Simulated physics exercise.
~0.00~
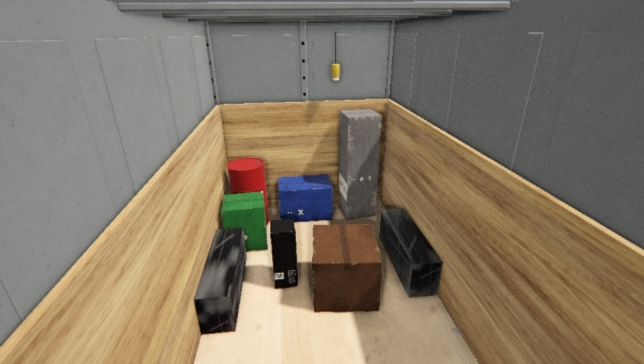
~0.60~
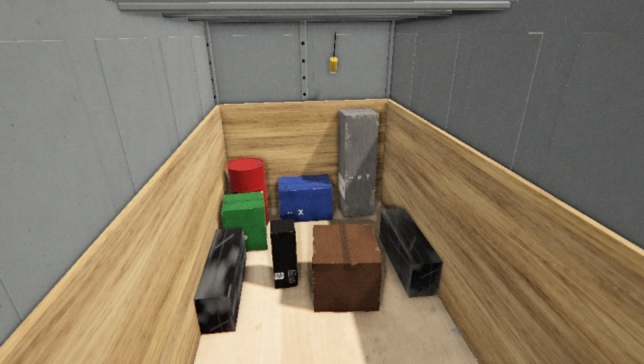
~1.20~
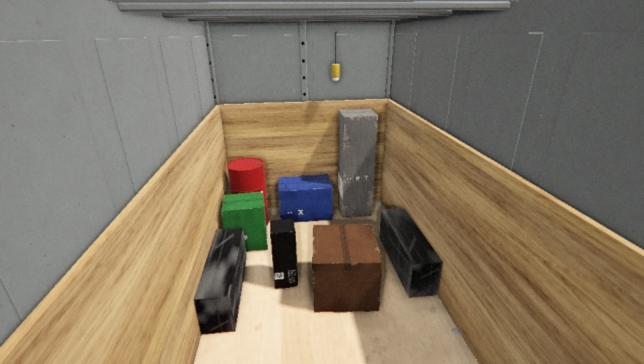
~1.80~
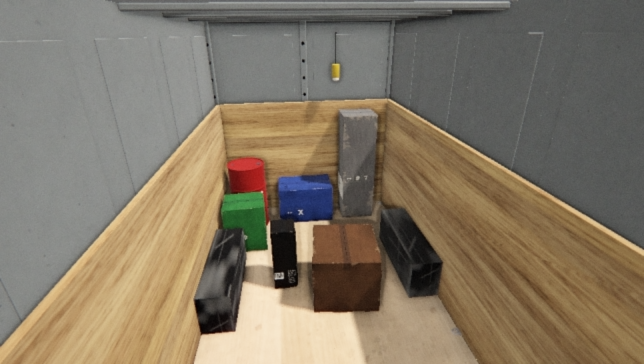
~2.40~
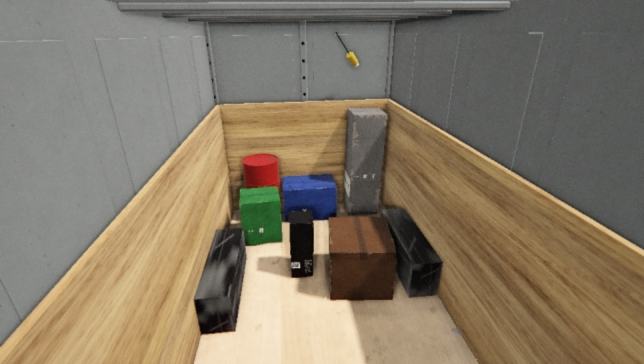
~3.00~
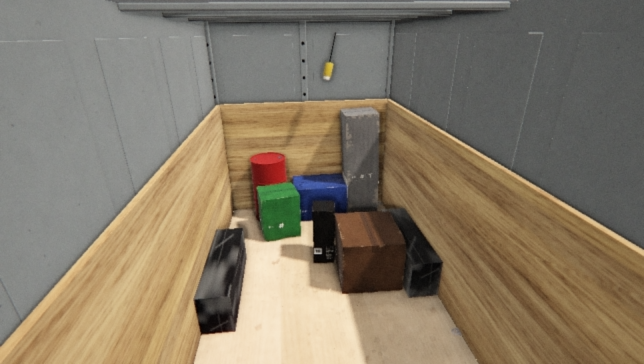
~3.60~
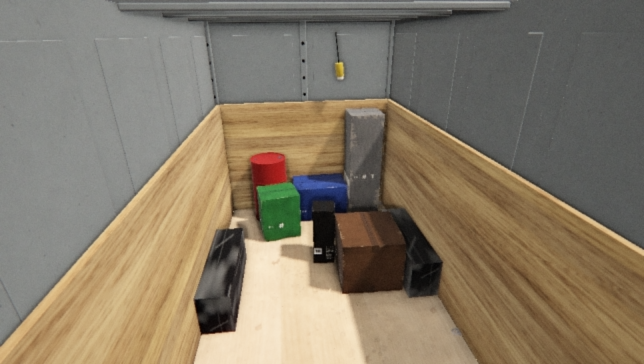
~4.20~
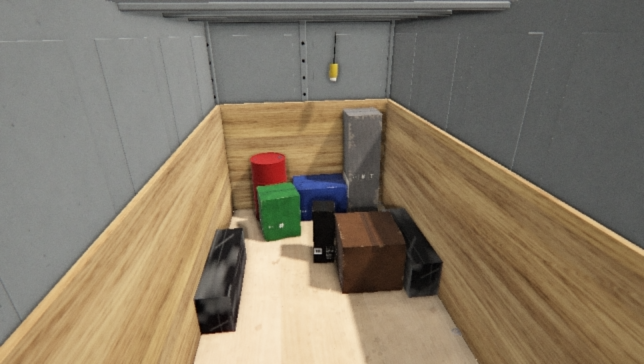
Six loose pieces sit in the load bay of a delivery van, seen from behind and facing the front wall, with a dark wheel box against each side. A red drum, a blue box and a tall grey box stand at the back, with a green box, a slim black box and a large brown box nearer. At first all stay still while a small yellow tag hangs above. Then the tag swings, and everything but the grey box slides right, the brown box stopping near the right wheel box. The load settles there, still upright, as the tag steadies.
